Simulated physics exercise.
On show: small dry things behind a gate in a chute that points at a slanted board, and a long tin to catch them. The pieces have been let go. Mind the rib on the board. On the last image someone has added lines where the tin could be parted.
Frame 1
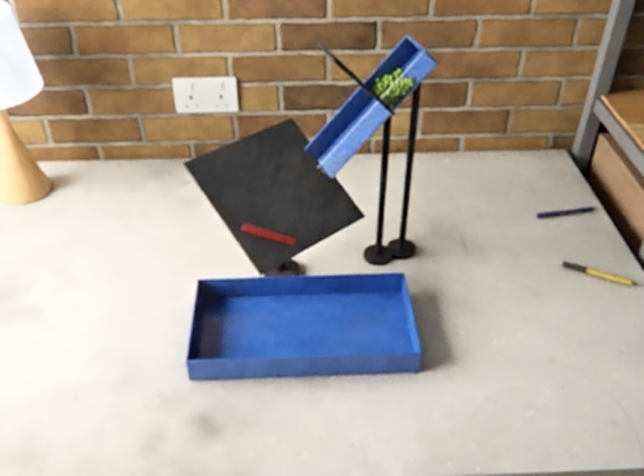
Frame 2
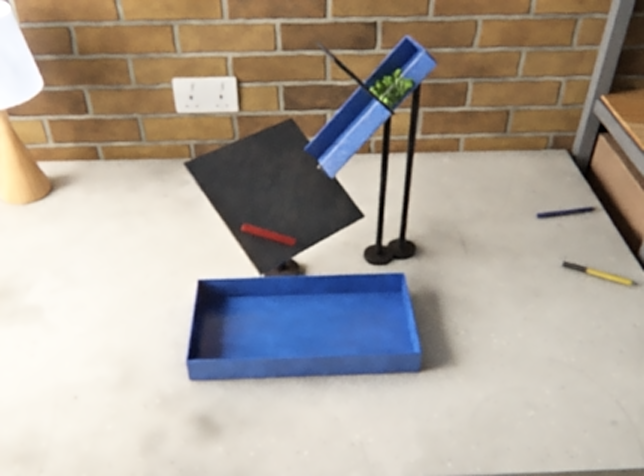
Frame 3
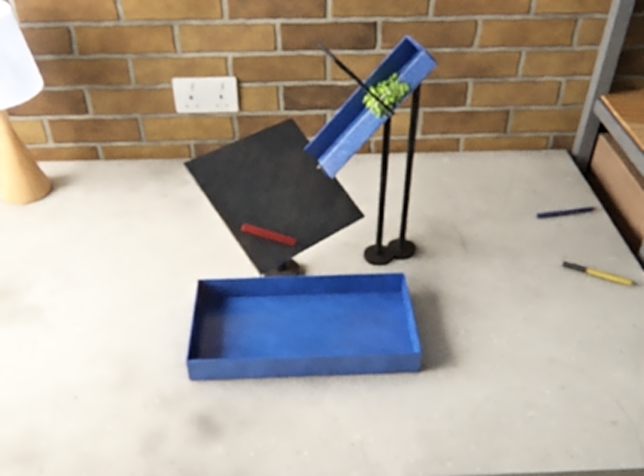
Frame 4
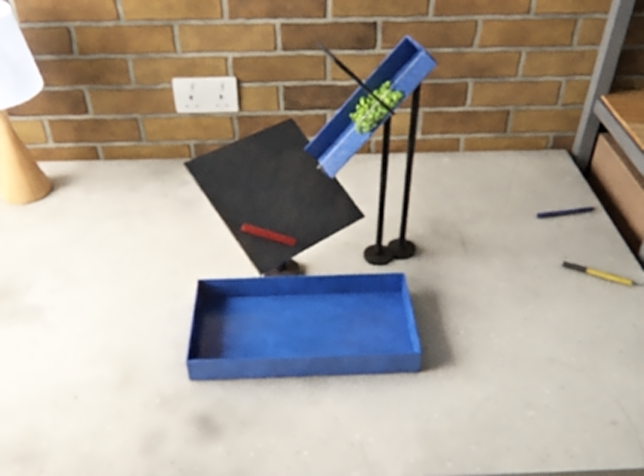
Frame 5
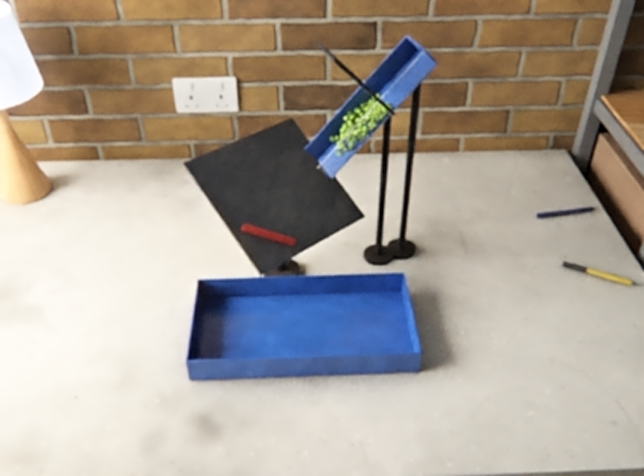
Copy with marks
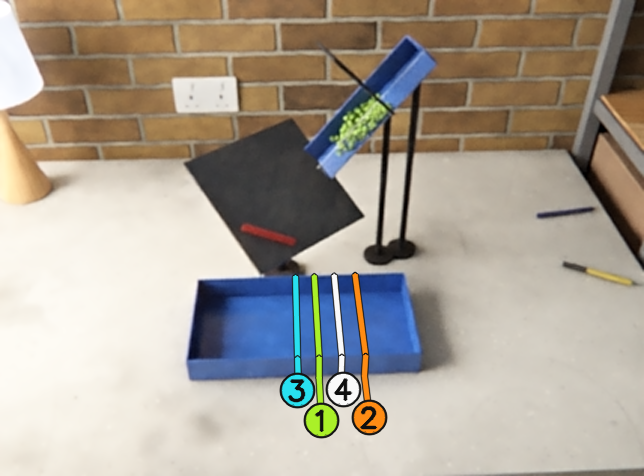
Green peas sliding down a tilted blue chute toward its lower left end, above a slanted black board and empty blue tray.
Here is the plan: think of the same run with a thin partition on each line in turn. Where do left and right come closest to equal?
4.
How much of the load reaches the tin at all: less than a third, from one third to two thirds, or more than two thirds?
About that: More than two thirds.
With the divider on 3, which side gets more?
Right.
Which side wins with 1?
More lands on the right.
On the marked copy, line 1 crosses the front rim at (319, 356); line 2 crosses the front rim at (365, 355); line 3 crosses the front rim at (297, 357); line 4 crosses the front rim at (341, 355).
Choosing 1, of what is caught, a small share on the left of the divider, the bulk on the right.
Choosing 2, of what is caught, all but a few on the left of the divider, only a few on the right.
Choosing 3, of what is caught, only a few on the left of the divider, all but a few on the right.
Choosing 4, of what is caught, close to two thirds on the left of the divider, close to a third on the right.
